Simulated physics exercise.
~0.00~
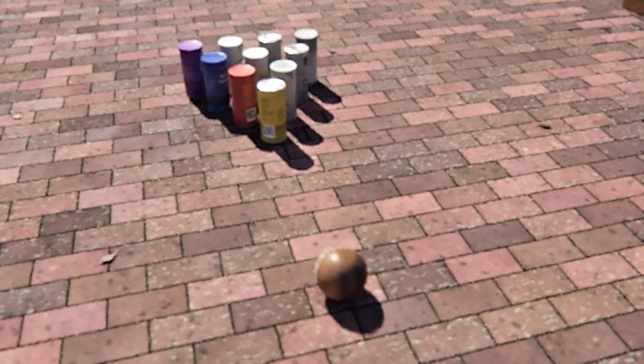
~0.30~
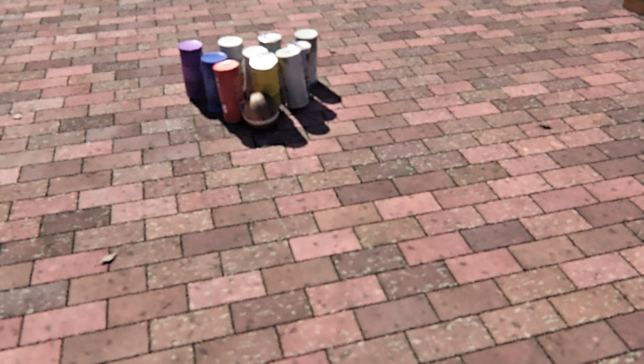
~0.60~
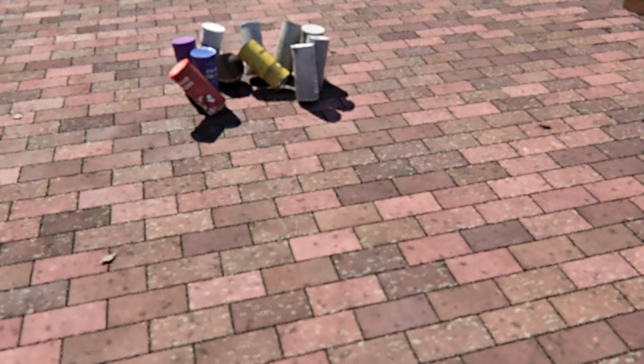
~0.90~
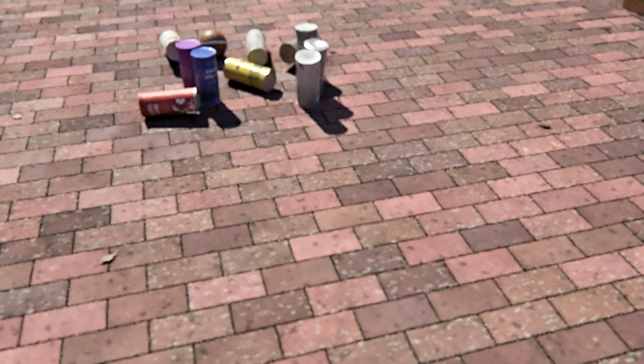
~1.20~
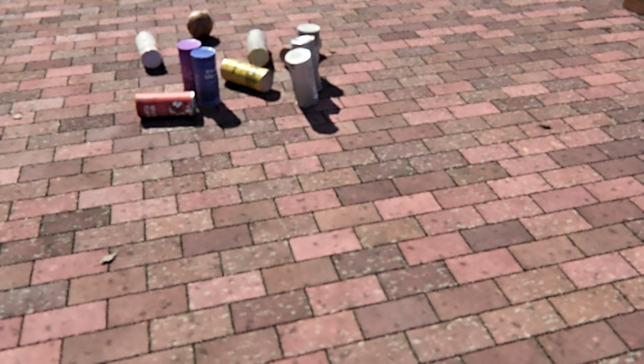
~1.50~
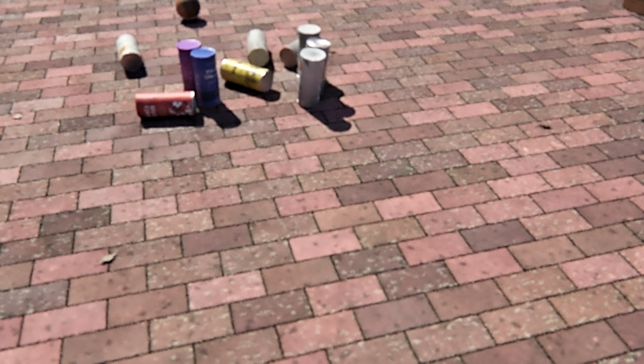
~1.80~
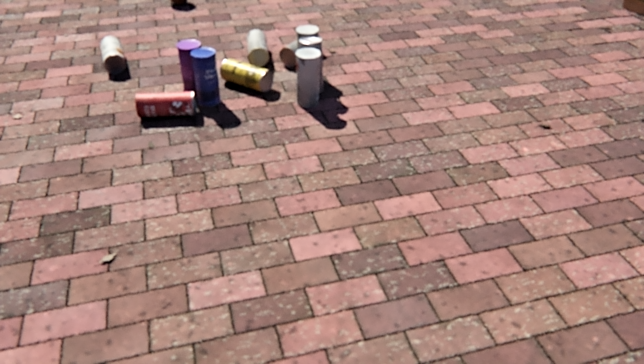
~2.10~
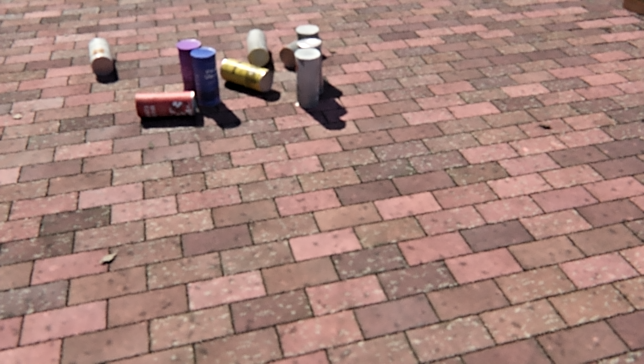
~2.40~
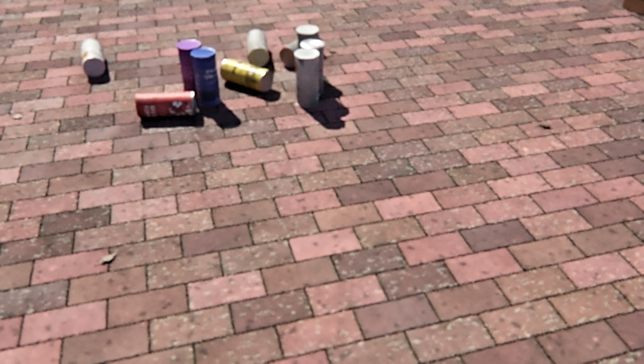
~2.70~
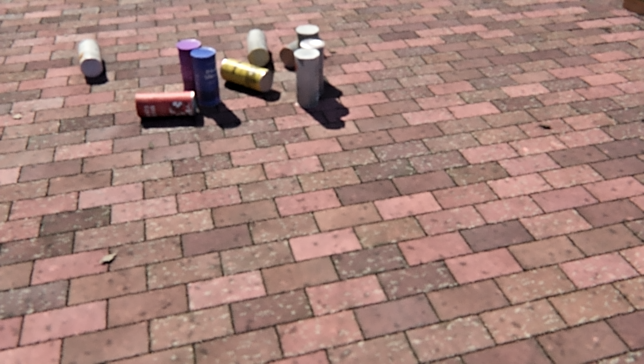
Wooden ball rolling across brick paving into a cluster of upright canisters, toppling several including red and yellow, and rolling out of view.
